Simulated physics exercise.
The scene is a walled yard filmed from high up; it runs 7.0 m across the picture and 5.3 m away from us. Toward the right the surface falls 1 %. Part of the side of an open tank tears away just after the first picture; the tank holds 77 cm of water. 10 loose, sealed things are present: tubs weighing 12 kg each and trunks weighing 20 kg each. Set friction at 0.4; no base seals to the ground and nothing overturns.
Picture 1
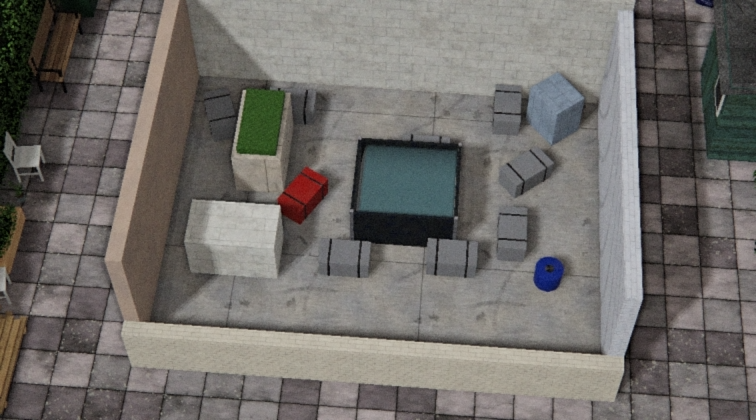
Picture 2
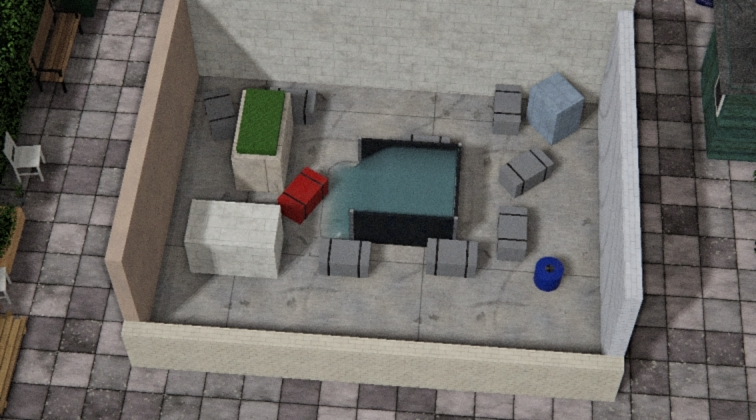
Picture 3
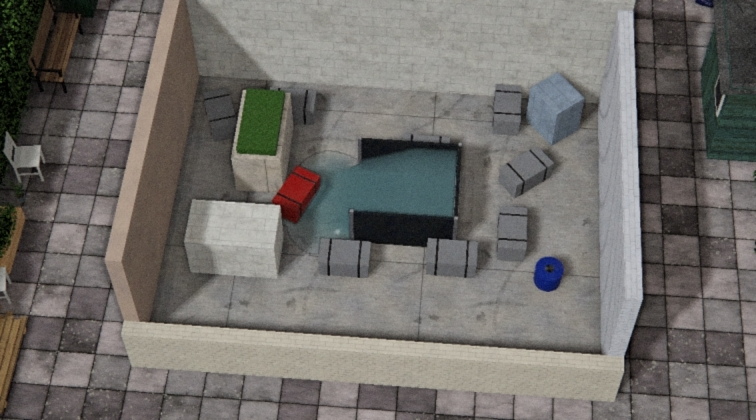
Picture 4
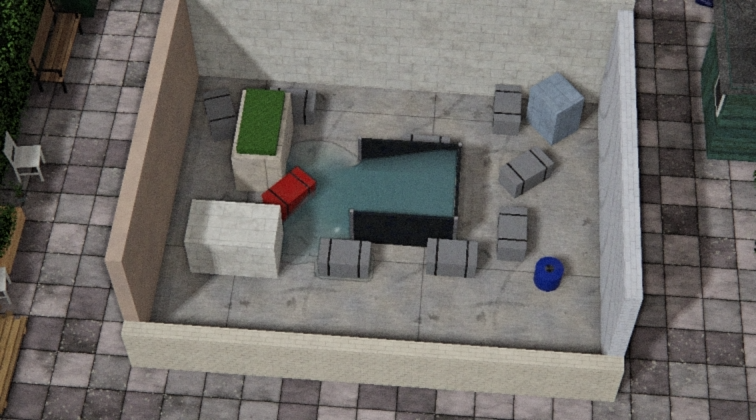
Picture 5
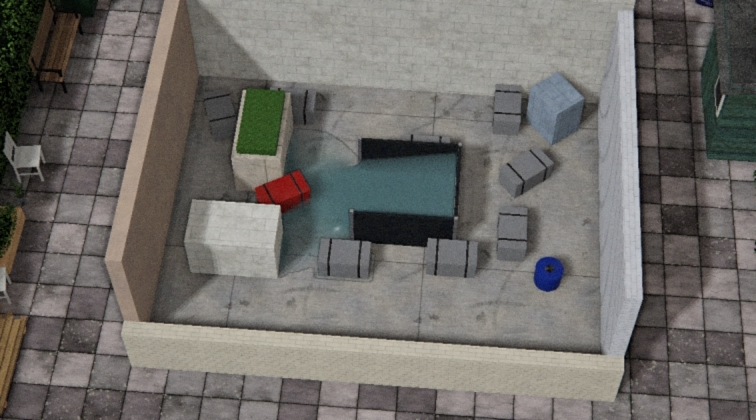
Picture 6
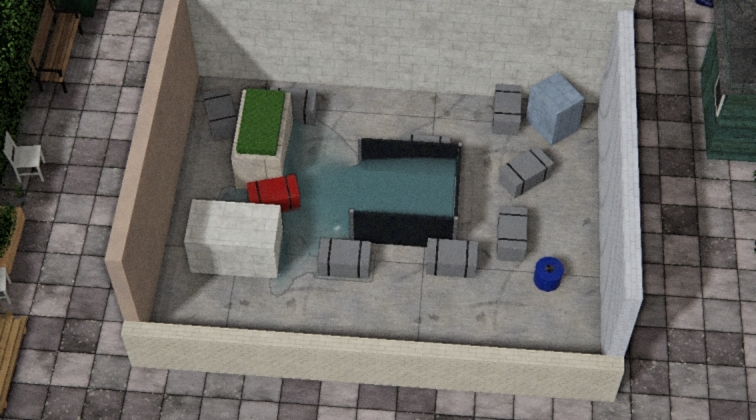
Water poured out of the left side of an open tank in a walled yard and spread across the ground, turning the red trunk and pushing it a short way left, while the blue tub stayed put.
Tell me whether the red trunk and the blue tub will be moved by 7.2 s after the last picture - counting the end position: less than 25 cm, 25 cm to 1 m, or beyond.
My prediction: The red trunk strays a long way, the blue tub lingers near its start.
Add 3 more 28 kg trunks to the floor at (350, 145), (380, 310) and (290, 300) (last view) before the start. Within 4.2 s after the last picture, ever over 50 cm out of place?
Going through them in the order asked, they come out clear of the mark, shy of the mark and clear of the mark.
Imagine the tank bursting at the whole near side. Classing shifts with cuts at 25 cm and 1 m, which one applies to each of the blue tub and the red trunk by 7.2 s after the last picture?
If so, the blue tub is washed away, the red trunk remains in place.
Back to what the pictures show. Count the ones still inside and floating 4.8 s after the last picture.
The count is 4.
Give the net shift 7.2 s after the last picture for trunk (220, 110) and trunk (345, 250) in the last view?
In that order: 300 cm, 60 cm.
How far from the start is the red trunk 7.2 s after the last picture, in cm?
Some 150 cm, give or take.
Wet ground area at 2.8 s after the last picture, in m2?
Near 24 m2 in all.
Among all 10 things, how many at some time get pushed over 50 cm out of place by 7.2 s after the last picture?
Count: 7.
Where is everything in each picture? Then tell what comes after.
In the first picture, the red trunk at (303, 189), on the bottom; the blue tub at (549, 269), on the bottom; 2.1 m2 under water; 0 of 10 have shifted.
In the second picture, the red trunk at (303, 189), on the bottom; the blue tub at (549, 269) rests on the ground; 3.0 m2 under water; 0 of 10 have shifted.
In the third picture, the red trunk at (296, 188) rests on the ground, 11 cm from its start; the blue tub at (549, 269) rests on the ground; 3.9 m2 under water; 1 of 10 have shifted.
In the fourth picture, the red trunk at (289, 188) rests on the ground, 22 cm from its start; the blue tub at (549, 269) rests on the ground; 5.0 m2 under water; 1 of 10 have shifted.
In the fifth picture, the red trunk at (282, 189), on the bottom, 33 cm from its start; the blue tub at (549, 269) rests on the ground; water covers 5.8 m2; 1 of 10 have shifted.
In the sixth picture, the red trunk at (273, 190) floats, 48 cm from its start; the blue tub at (549, 269), on the bottom; 6.4 m2 under water; 1 of 10 have shifted.
Then, 0.9 s after the last picture the red trunk is near (184, 179), 1.9 m from its start, afloat; the blue tub is near (549, 269), 0.0 m from its start, aground; 1 afloat.
Then, 2.8 s after the last picture the red trunk is near (222, 118), 2.0 m from its start, afloat; the blue tub is near (549, 269), 0.0 m from its start, aground; 3 afloat.
Then, 4.8 s after the last picture the red trunk is near (213, 149), 1.7 m from its start, afloat; the blue tub is near (549, 269), 0.0 m from its start, aground; 4 afloat.
Then, 7.2 s after the last picture the red trunk is near (204, 179), 1.6 m from its start, afloat; the blue tub is near (549, 269), 0.0 m from its start, aground; 5 afloat.
